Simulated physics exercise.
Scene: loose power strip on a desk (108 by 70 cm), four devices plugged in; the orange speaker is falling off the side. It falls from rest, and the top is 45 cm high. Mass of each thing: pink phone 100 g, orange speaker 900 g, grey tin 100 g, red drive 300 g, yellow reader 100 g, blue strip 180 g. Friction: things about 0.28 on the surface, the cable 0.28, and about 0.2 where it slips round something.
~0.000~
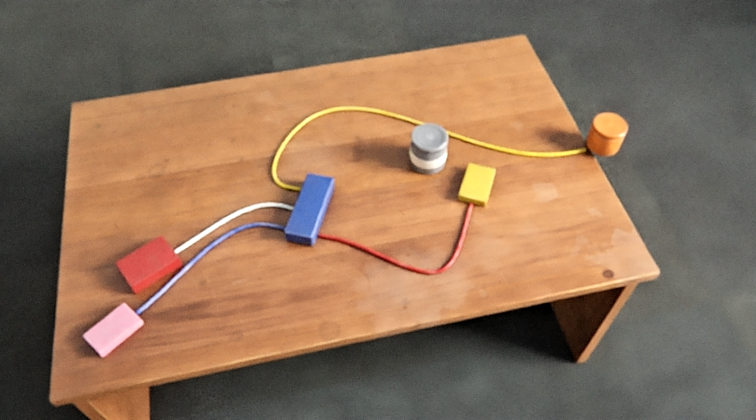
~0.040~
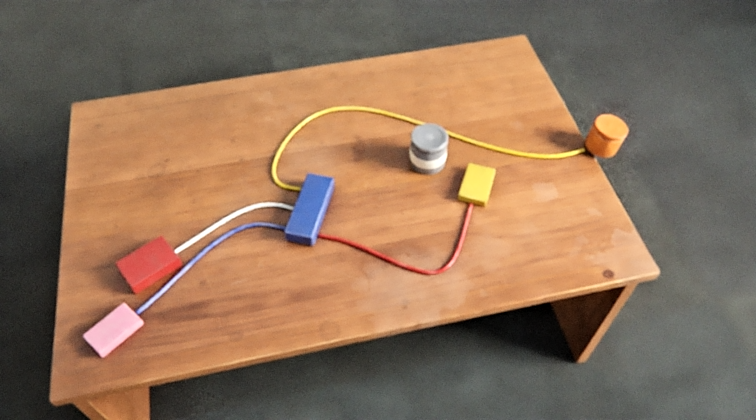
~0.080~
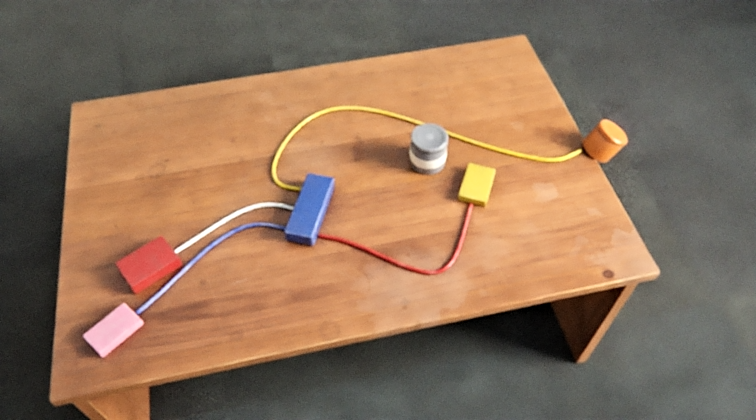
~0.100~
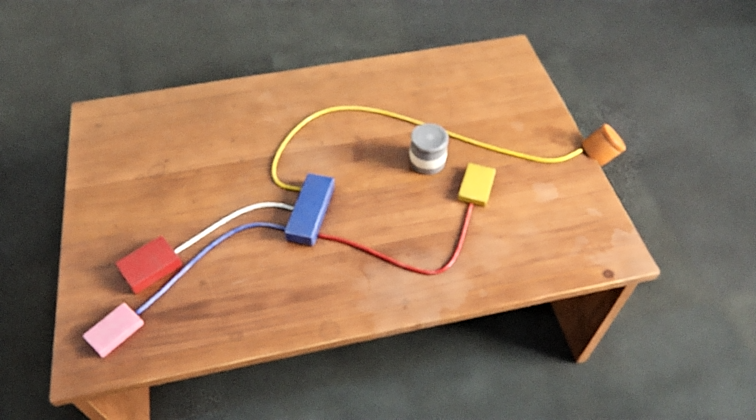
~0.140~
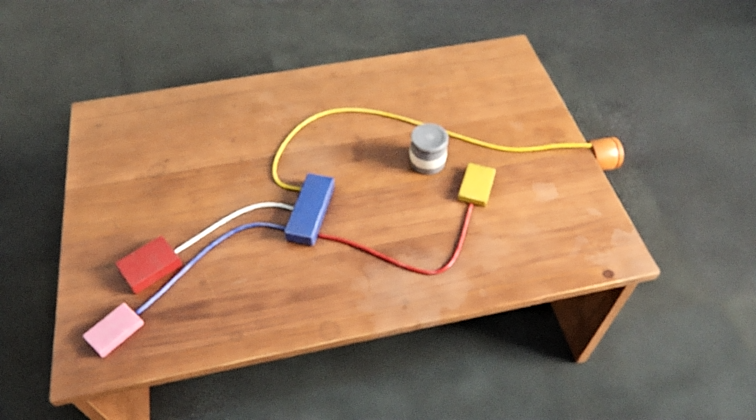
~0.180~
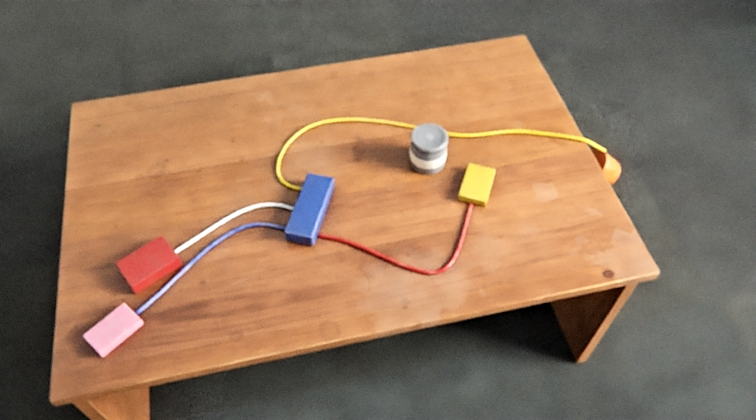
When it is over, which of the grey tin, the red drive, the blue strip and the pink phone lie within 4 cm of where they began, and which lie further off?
Outcome: The grey tin lies further off, the red drive lies further off, the blue strip lies further off, the pink phone lies further off.
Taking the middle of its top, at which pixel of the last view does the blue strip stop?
It comes to rest at roughly (341, 215).
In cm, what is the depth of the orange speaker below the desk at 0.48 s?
About 40 cm.
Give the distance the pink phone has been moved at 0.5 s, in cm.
Looks like close to 8 cm, more or less.
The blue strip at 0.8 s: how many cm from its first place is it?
It now lies roughly 7 centimetres from where it started.
By 0.5 s, the strip's end of the yellow cable at (365, 213); grey tin 14 cm off its start, red drive 13 cm off its start, pink phone 8 cm off its start.
By 0.8 s, the strip's end of the yellow cable at (370, 215); grey tin 19 cm off its start, red drive 18 cm off its start, pink phone 12 cm off its start.
By 1.1 s, the strip's end of the yellow cable at (370, 215); grey tin 19 cm off its start at (460, 211), red drive 18 cm off its start at (243, 221), pink phone 12 cm off its start at (174, 290).
By 1.4 s, the strip's end of the yellow cable at (370, 215); grey tin 19 cm off its start, red drive 18 cm off its start, pink phone 12 cm off its start.
By 2.6 s, the strip's end of the yellow cable at (370, 215); grey tin 19 cm off its start at (460, 211), red drive 18 cm off its start at (243, 221), pink phone 12 cm off its start at (174, 290), blue strip 7 cm off its start at (341, 215).
